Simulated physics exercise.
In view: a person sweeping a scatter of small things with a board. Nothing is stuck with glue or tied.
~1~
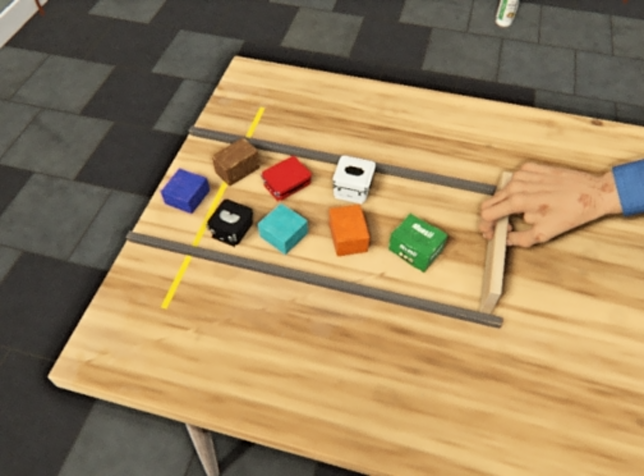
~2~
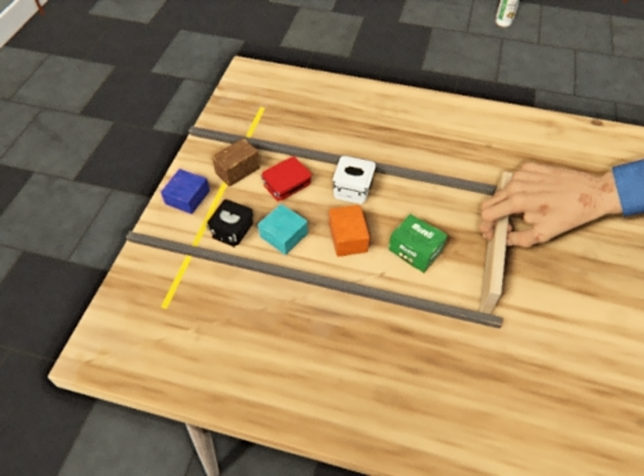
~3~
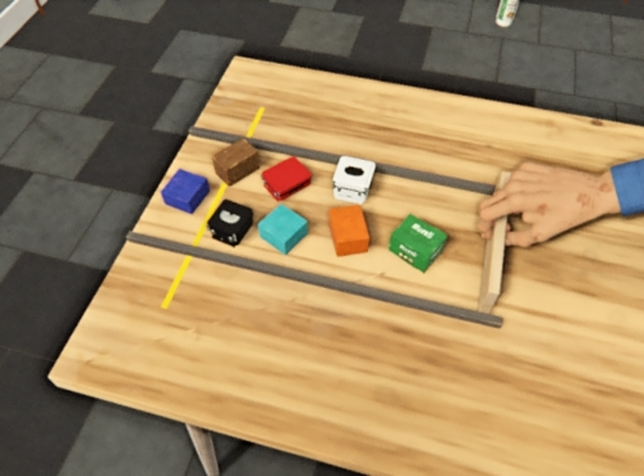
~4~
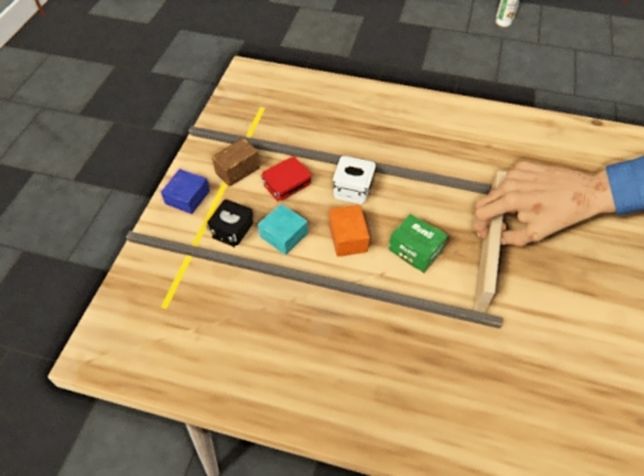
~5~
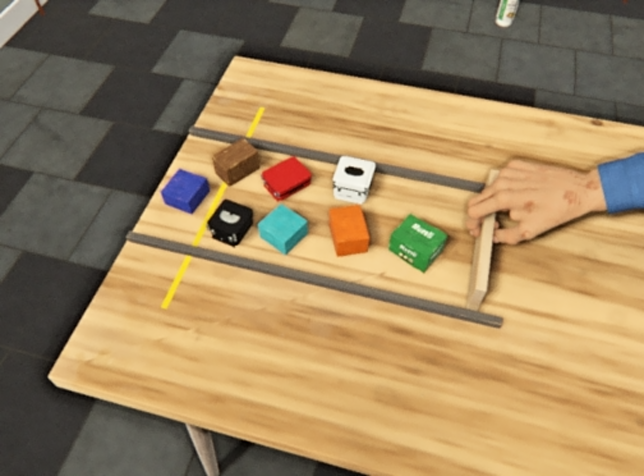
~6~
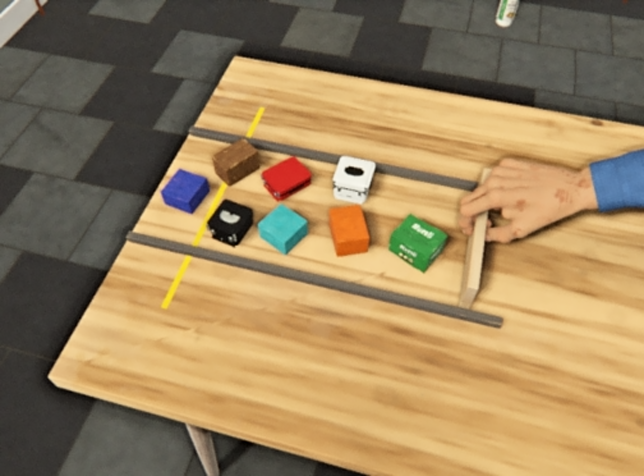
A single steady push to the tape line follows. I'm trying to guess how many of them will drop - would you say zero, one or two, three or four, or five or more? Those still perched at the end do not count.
Overboard: Above two, below five.
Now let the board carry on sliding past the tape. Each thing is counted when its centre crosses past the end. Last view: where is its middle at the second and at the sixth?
It sits near (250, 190), and then near (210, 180).
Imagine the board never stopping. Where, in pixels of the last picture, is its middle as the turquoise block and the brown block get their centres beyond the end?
Its middle is around (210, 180) and around (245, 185).
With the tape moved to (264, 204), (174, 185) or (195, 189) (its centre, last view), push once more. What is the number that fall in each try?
Down on the floor: 1, 8 and 6.
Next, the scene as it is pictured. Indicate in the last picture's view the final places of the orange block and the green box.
The orange block comes to rest close to (165, 179), while the green box rests close to (191, 196).
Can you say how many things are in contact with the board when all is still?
It touches 2.
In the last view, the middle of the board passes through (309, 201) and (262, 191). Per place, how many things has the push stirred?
At that stage 8; at the next, 8.
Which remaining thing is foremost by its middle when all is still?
The one is the turquoise block.
A little later, none off yet; blue block at rest near (186, 191); brown block at rest near (236, 162); black case moving near (225, 223).
When it is over, the number that fall off is three or four; down, black case, brown block and blue block.
